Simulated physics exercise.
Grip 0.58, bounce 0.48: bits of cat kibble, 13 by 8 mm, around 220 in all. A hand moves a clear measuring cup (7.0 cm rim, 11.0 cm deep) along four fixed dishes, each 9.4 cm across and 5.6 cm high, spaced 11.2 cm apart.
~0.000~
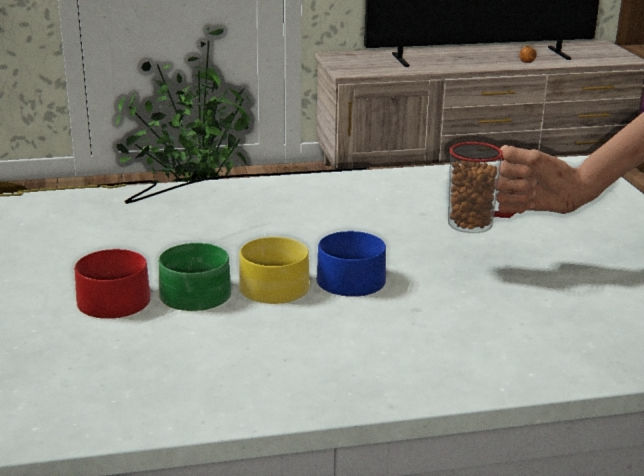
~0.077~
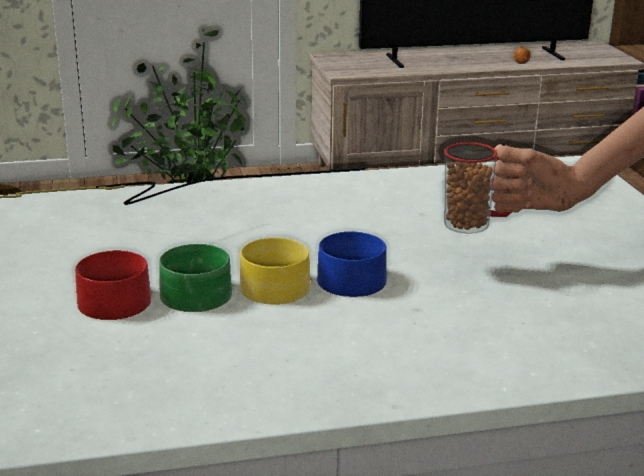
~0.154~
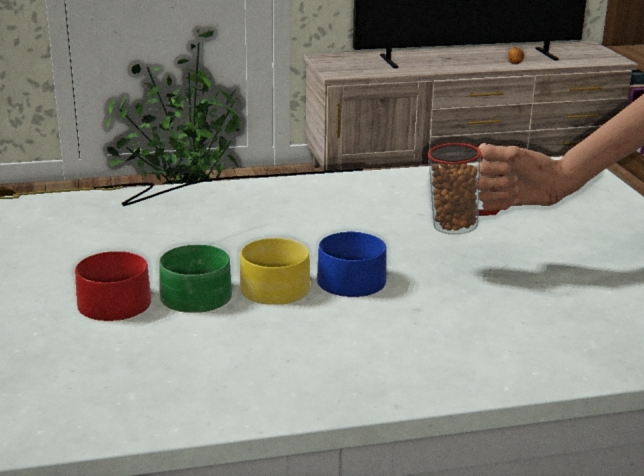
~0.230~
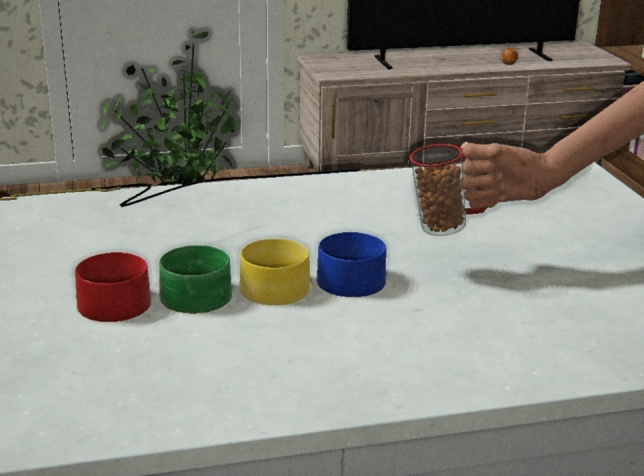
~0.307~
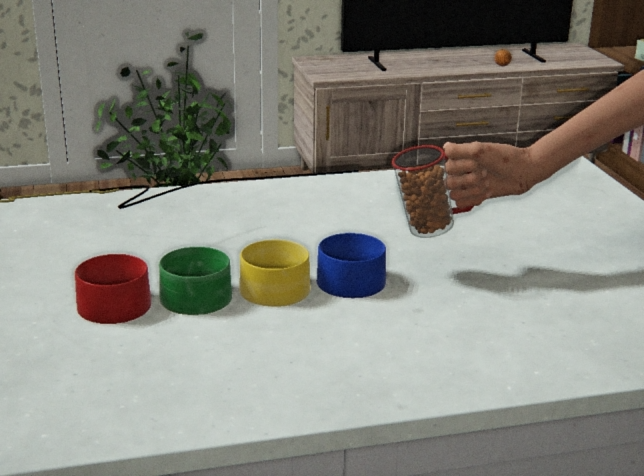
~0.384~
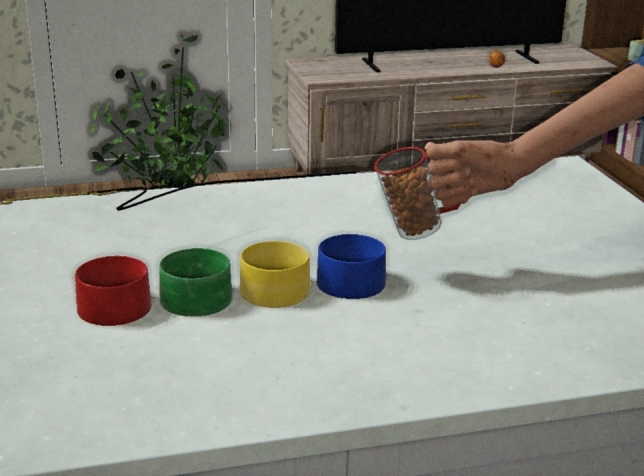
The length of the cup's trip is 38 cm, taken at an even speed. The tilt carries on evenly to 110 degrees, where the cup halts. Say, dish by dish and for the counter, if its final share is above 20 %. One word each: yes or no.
Red dish: No; blue dish: No; green dish: Yes; yellow dish: No; counter: Yes.
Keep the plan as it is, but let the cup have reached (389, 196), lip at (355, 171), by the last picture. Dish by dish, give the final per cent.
The red dish keeps 10, the blue dish 0, the green dish 50 and the yellow dish 0.
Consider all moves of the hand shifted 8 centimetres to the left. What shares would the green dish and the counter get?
Shares would be green 0 and counter 0.
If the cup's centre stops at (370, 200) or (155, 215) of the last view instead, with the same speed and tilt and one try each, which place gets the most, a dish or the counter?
The biggest share goes to blue first, then to red.
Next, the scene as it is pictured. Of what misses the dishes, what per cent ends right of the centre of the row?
That works out to close to 0 per cent.
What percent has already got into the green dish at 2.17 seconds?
About 10 per cent by then.
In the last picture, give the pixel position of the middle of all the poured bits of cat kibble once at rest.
Once everything settles, the centre is around (170, 295).
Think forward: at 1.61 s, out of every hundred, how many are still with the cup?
It works out to about 95 per cent of the load.
Then, at 1.12 s, tilt 61 degrees; cup holds 100 %.
After 1.61 s, tilt 90 degrees; cup holds 95 %.
After 2.17 s, tilt 110 degrees; cup holds 70 %, red 5 %, green 10 %.
In the end, at 4.1 s, red 10 %, blue 0 %, green 40 %, yellow 0 %, counter 35 %, cup 15 %.
